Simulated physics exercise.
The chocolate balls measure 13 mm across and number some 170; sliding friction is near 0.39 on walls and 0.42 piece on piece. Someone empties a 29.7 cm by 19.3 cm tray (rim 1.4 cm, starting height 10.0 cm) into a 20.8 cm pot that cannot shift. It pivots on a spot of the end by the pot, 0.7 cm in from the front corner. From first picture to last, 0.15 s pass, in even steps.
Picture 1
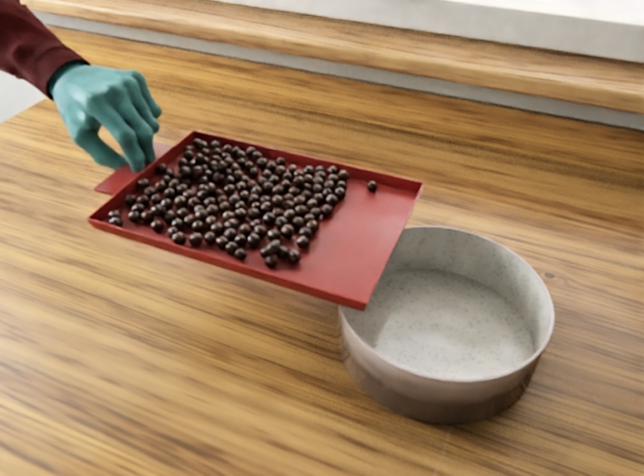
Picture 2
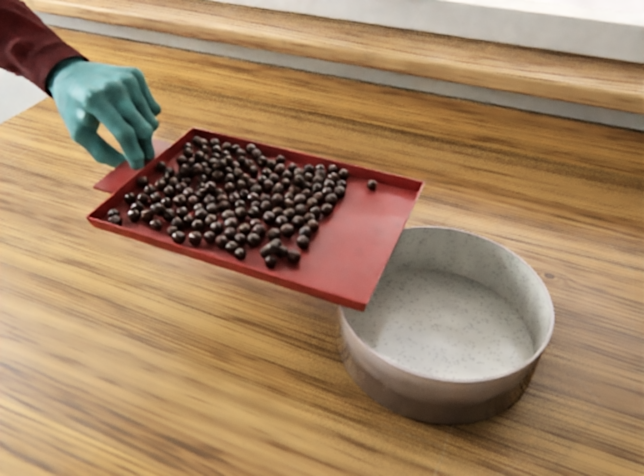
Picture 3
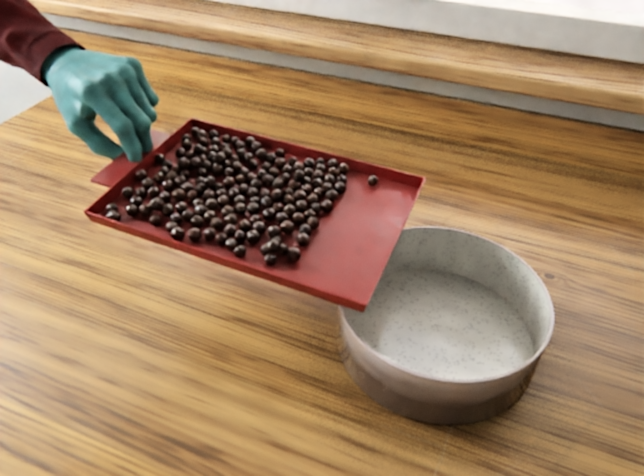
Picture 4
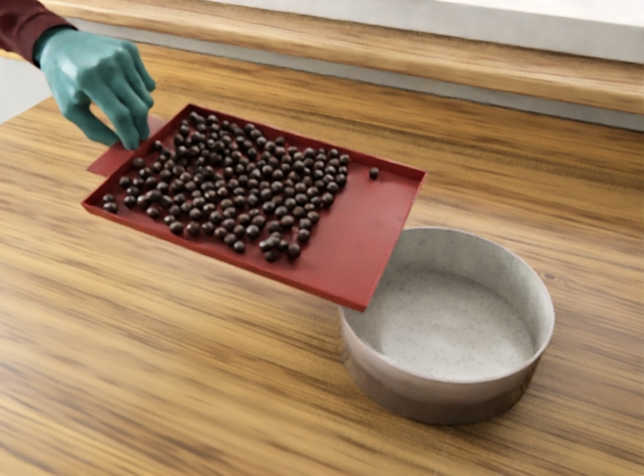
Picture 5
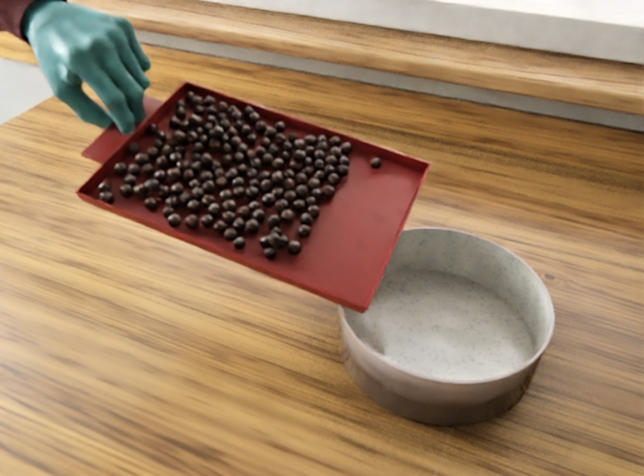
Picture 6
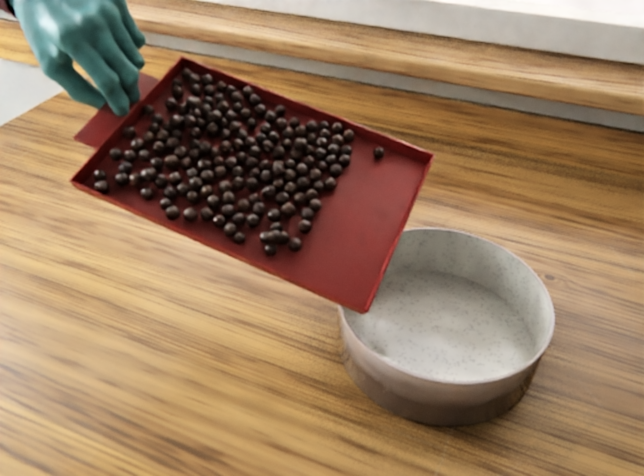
A teal-gloved hand gradually raising the left end of a red tray of dark chocolate balls beside a round pale pot.
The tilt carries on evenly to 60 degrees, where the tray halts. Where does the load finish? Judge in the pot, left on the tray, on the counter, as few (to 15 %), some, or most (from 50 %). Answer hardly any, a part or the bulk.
Pot: Hardly any, tray: A part, counter: The bulk.
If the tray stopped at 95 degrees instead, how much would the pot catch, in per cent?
In that case some 5 per cent.
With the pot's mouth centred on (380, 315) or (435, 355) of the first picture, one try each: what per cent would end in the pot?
About 40 and 35 per cent.
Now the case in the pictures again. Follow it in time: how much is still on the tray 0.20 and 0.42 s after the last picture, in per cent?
About 100, 35.
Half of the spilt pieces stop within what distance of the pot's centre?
About 24 cm.
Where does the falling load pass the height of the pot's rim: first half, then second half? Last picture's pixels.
First near (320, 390), later near (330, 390).
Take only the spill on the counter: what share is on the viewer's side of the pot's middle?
About 100 per cent.
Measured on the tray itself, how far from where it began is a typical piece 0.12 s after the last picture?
Roughly 1 cm.
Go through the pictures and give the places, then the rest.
In the first picture, tray tilt 0 degrees, front corners at (91, 217) and (364, 300); middle of the pieces at (244, 197); pot at (443, 292).
In the second picture, tray tilt 1 degrees, front corners at (90, 216) and (364, 300); middle of the pieces at (244, 195).
In the third picture, tray tilt 3 degrees, front corners at (88, 210) and (364, 301), lowest corner right front; middle of the pieces at (244, 190).
In the fourth picture, tray tilt 7 degrees, front corners at (85, 202) and (364, 303), lowest corner right front; middle of the pieces at (243, 181).
In the fifth picture, tray tilt 13 degrees, front corners at (80, 191) and (365, 305), lowest corner right front; middle of the pieces at (242, 170).
In the sixth picture, tray tilt 19 degrees, front corners at (74, 179) and (365, 307), lowest corner right front; middle of the pieces at (242, 158); pot at (443, 294).
Then, 0.12 s after the last picture, tilt 43 degrees; the tray holds 100 %, the pot 0 %.
Then, 0.20 s after the last picture, tilt 56 degrees; the tray holds 100 %, the pot 0 %.
Then, 0.42 s after the last picture, tilt 60 degrees; the tray holds 35 %, the pot 0 %.
In the end, pot 5 %, tray 20 %, counter 70 %.
